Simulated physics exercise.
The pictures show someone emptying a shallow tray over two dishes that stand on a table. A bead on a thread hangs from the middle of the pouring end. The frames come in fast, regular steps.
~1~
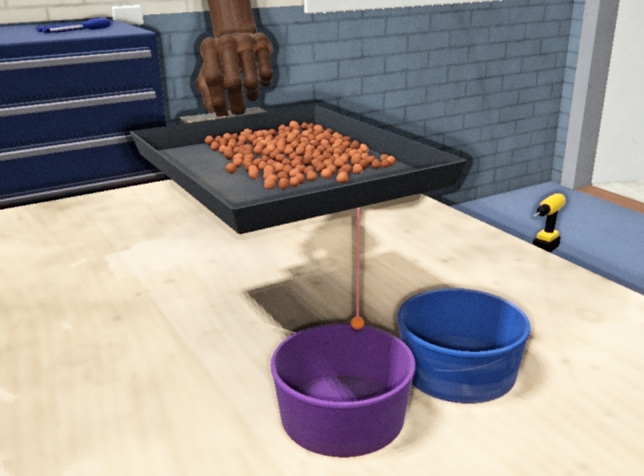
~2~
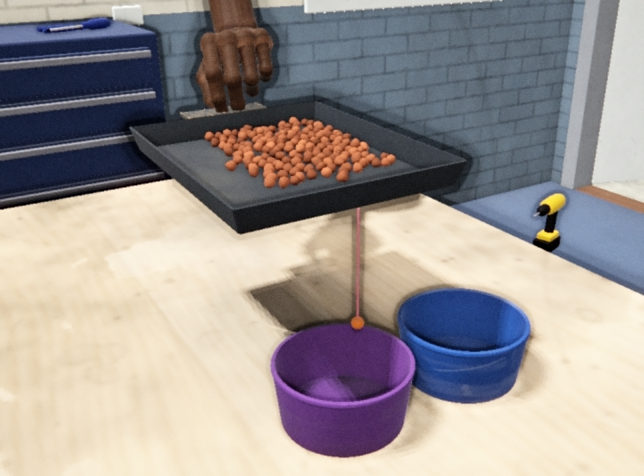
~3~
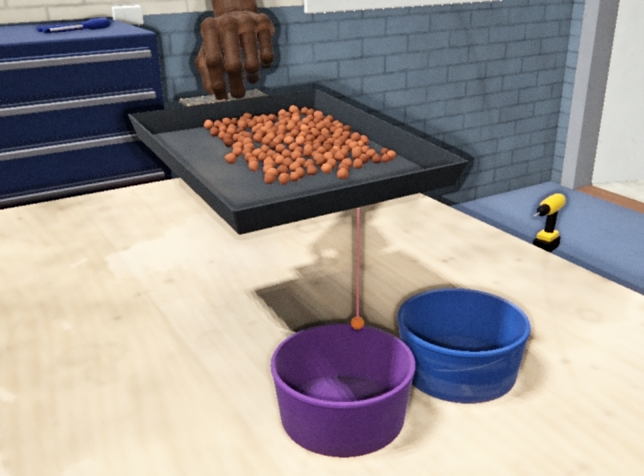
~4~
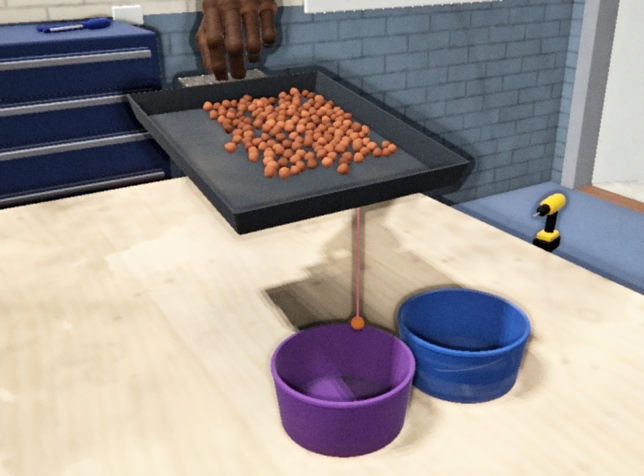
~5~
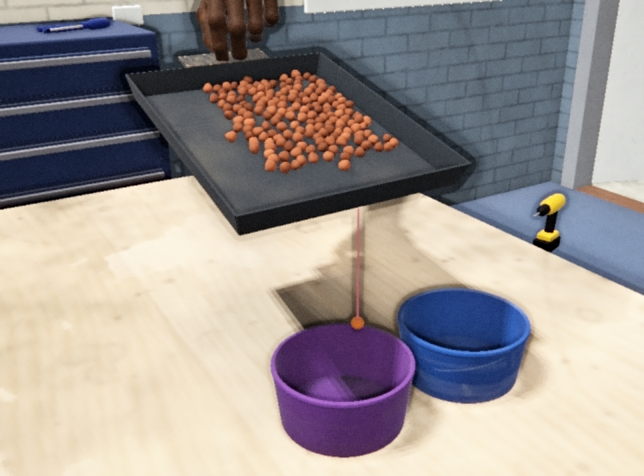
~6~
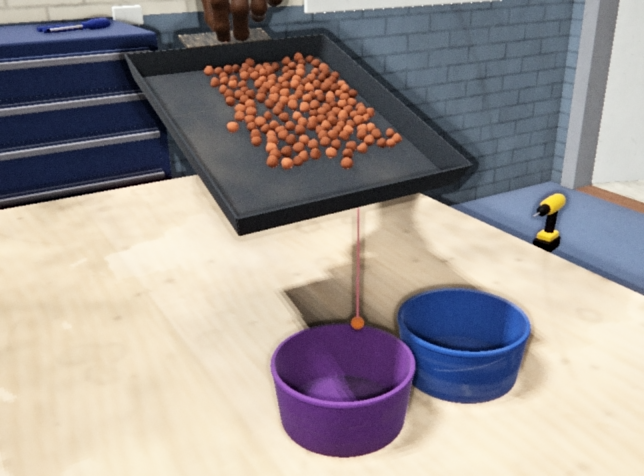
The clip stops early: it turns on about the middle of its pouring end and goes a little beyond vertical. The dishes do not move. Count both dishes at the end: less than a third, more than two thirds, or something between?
They take between a third and two thirds between them.
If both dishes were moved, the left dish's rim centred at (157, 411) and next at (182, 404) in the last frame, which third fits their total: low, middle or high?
One: Under a third. Two: Less than a third.
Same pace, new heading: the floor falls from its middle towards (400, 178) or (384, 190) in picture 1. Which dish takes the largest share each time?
At the first place right, at the second the right-hand dish.
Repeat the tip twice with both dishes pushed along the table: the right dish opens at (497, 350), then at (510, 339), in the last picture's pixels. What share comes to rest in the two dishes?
Near 80 % and 70 %.
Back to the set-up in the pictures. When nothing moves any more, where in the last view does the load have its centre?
At about (386, 420).
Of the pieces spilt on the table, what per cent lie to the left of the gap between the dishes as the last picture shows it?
Roughly 40 in a hundred.
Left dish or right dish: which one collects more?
Fuller: The left-hand dish.
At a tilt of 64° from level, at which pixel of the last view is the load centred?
Near (378, 186).
Shortly afterwards, tray tipped steeply; the bulk on the tray; a little in the air.
Next, tray tipped past a quarter turn; near two thirds on the tray; a little in the left dish; a little in the right dish; a little outside both; near a quarter in the air.
Some moments later, tray tipped past a quarter turn; near a third in the left dish; near a quarter in the right dish; near half outside both.
In the end, tray tipped past a quarter turn; near a third in the left dish; near a quarter in the right dish; near half outside both.
